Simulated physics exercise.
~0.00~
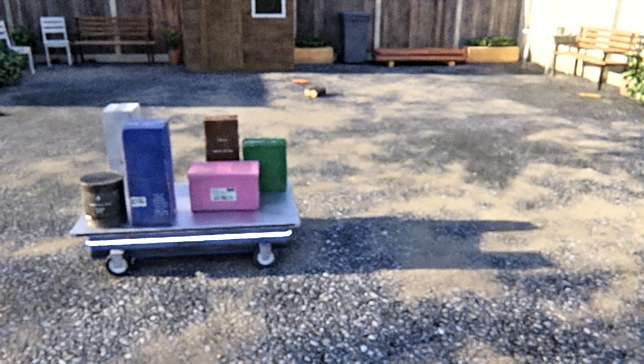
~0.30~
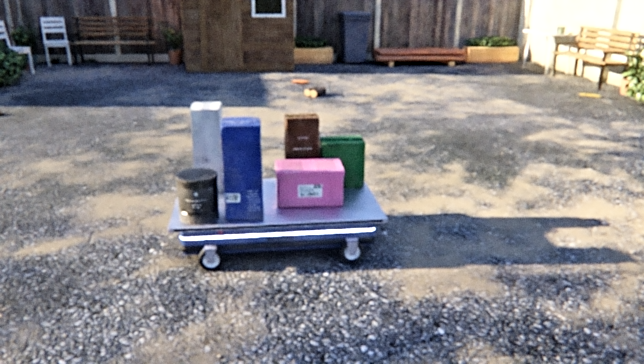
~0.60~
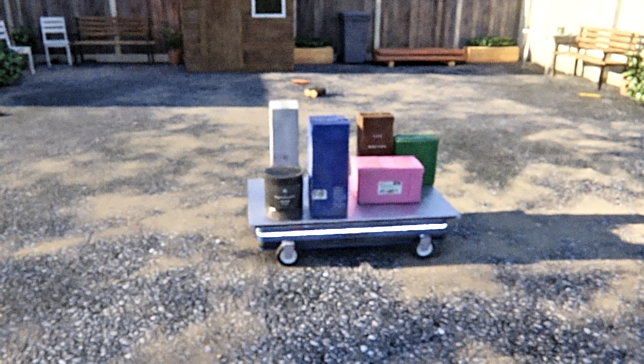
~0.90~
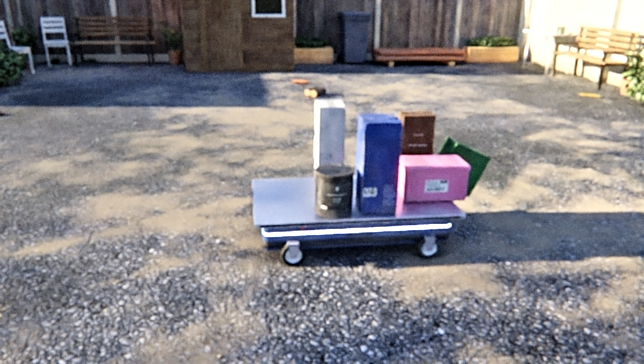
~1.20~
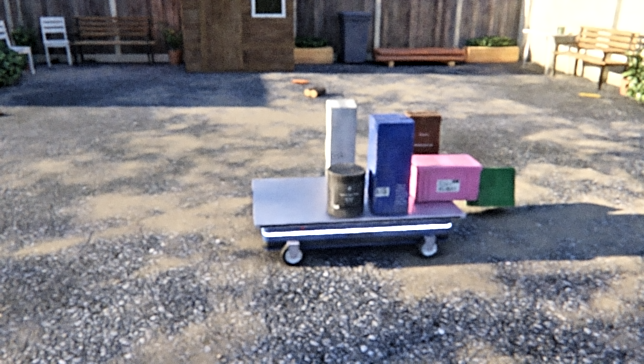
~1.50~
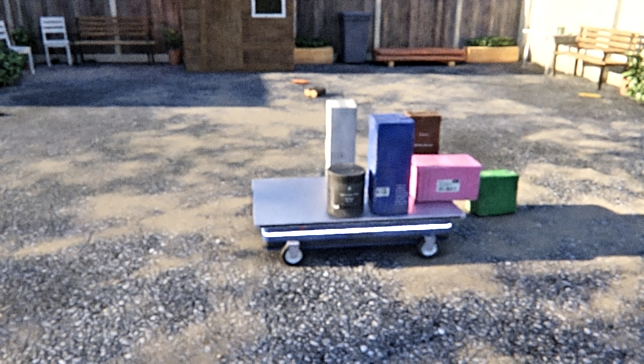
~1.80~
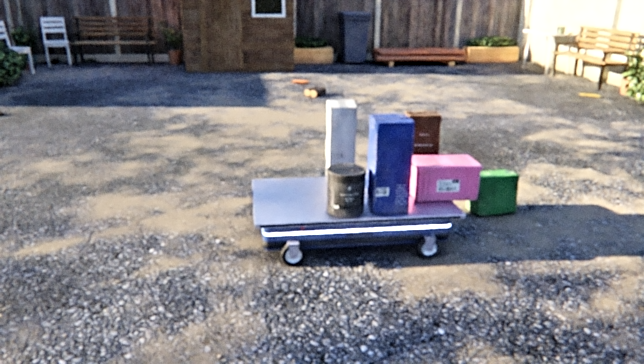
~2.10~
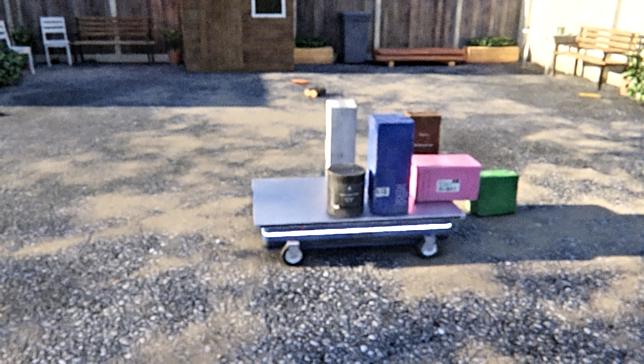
A flat cart carrying several boxes and a dark pail rolled right across a gravel yard and stopped, and its load slid toward the right end. The green box tipped off onto the ground, while the others stayed aboard.
